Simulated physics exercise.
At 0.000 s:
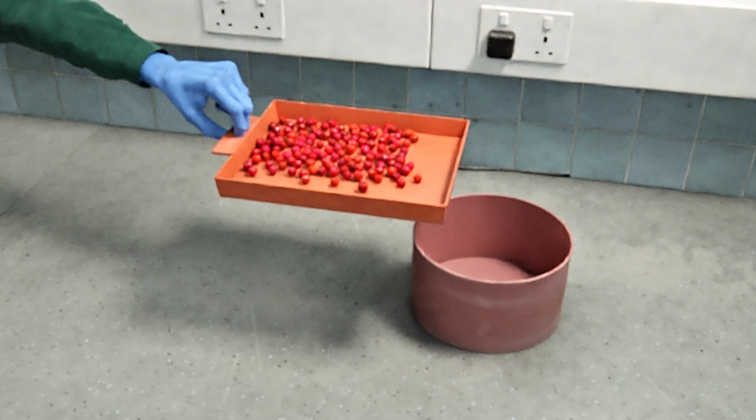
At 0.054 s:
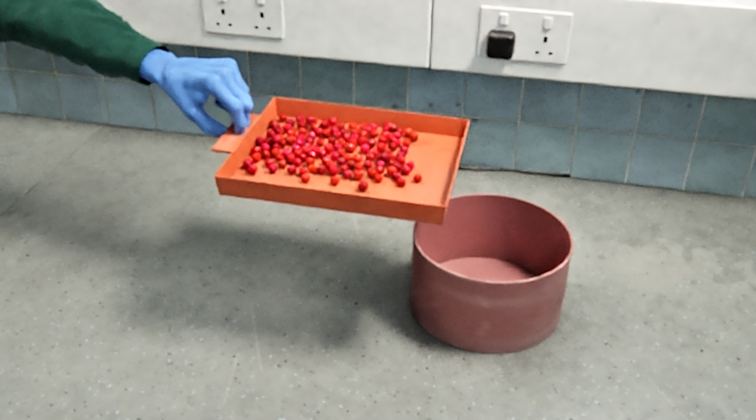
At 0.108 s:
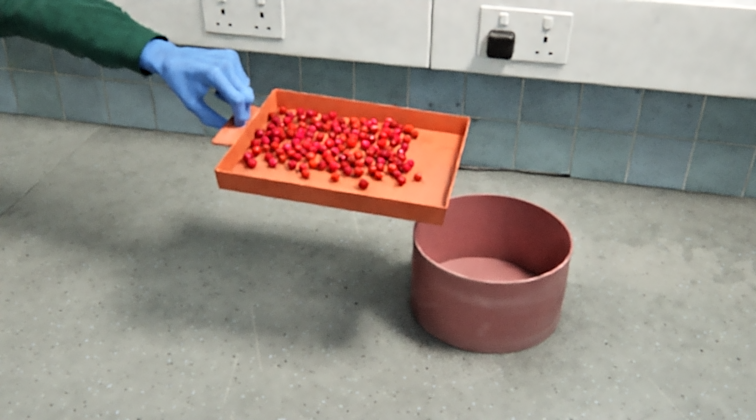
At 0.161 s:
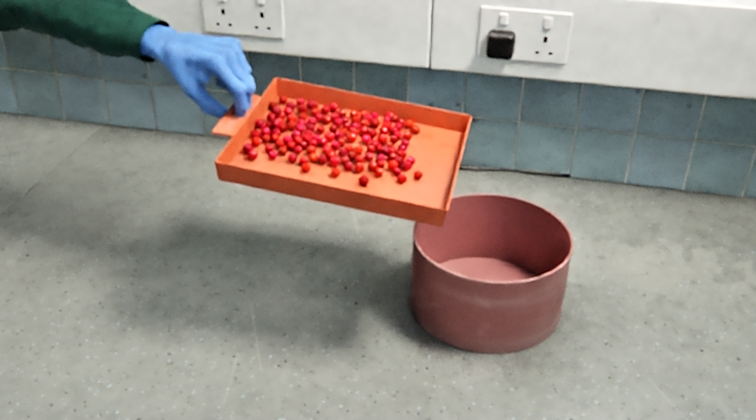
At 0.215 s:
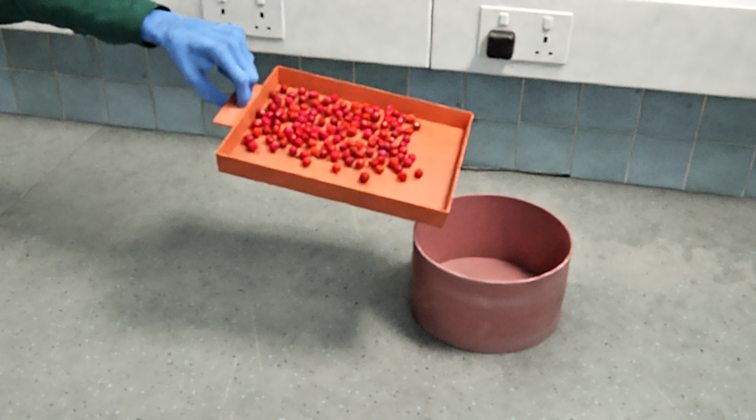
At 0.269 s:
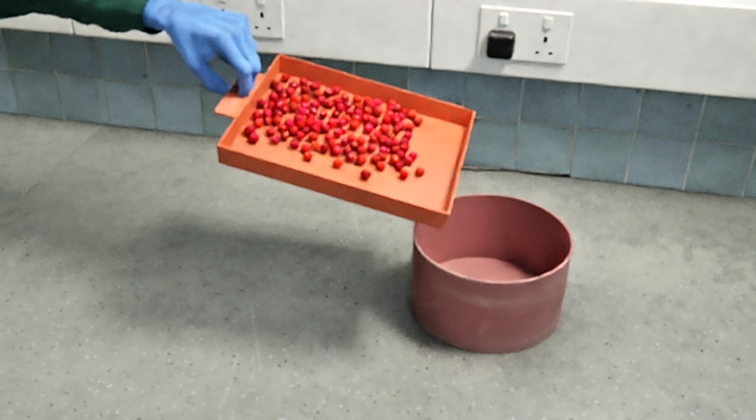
Orange tray of red cranberries tilting gradually down to the right as a blue-gloved hand raises its left end beside a round pot.
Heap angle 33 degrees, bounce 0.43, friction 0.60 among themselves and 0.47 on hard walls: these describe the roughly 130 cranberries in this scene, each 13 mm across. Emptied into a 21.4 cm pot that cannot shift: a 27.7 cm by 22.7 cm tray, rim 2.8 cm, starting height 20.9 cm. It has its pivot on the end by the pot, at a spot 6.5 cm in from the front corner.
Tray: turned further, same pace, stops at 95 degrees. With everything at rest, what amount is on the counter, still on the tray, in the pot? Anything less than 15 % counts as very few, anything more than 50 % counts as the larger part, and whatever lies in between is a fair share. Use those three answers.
Counter: The larger part. Left on the tray: Very few. Pot: A fair share.
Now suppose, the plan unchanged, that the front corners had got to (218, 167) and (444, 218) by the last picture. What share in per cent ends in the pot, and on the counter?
Final per cent - pot 0, counter 100.
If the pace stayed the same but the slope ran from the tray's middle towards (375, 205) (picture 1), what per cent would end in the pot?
The share comes to about 0 in a hundred.
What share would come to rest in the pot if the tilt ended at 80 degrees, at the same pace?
Estimated share: About 0 %.
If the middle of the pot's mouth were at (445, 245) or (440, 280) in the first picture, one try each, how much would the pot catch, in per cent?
Close to 60 in a hundred, then close to 90 in a hundred.
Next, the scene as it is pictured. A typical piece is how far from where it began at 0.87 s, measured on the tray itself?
Around 13 centimetres.
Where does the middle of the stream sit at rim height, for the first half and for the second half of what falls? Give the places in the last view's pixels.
First near (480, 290), later near (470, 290).
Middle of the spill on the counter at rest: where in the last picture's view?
The spill is centred close to (473, 387).
After 0.87 s, tilt 52 degrees; the tray holds 100 %, the pot 0 %.
After 1.27 s, tilt 77 degrees; the tray holds 90 %, the pot 0 %.
Then, at 1.76 s, tilt 95 degrees; the tray holds 55 %, the pot 5 %.
In the end, at 2.9 s, counter 65 %, tray 0 %, pot 35 %.
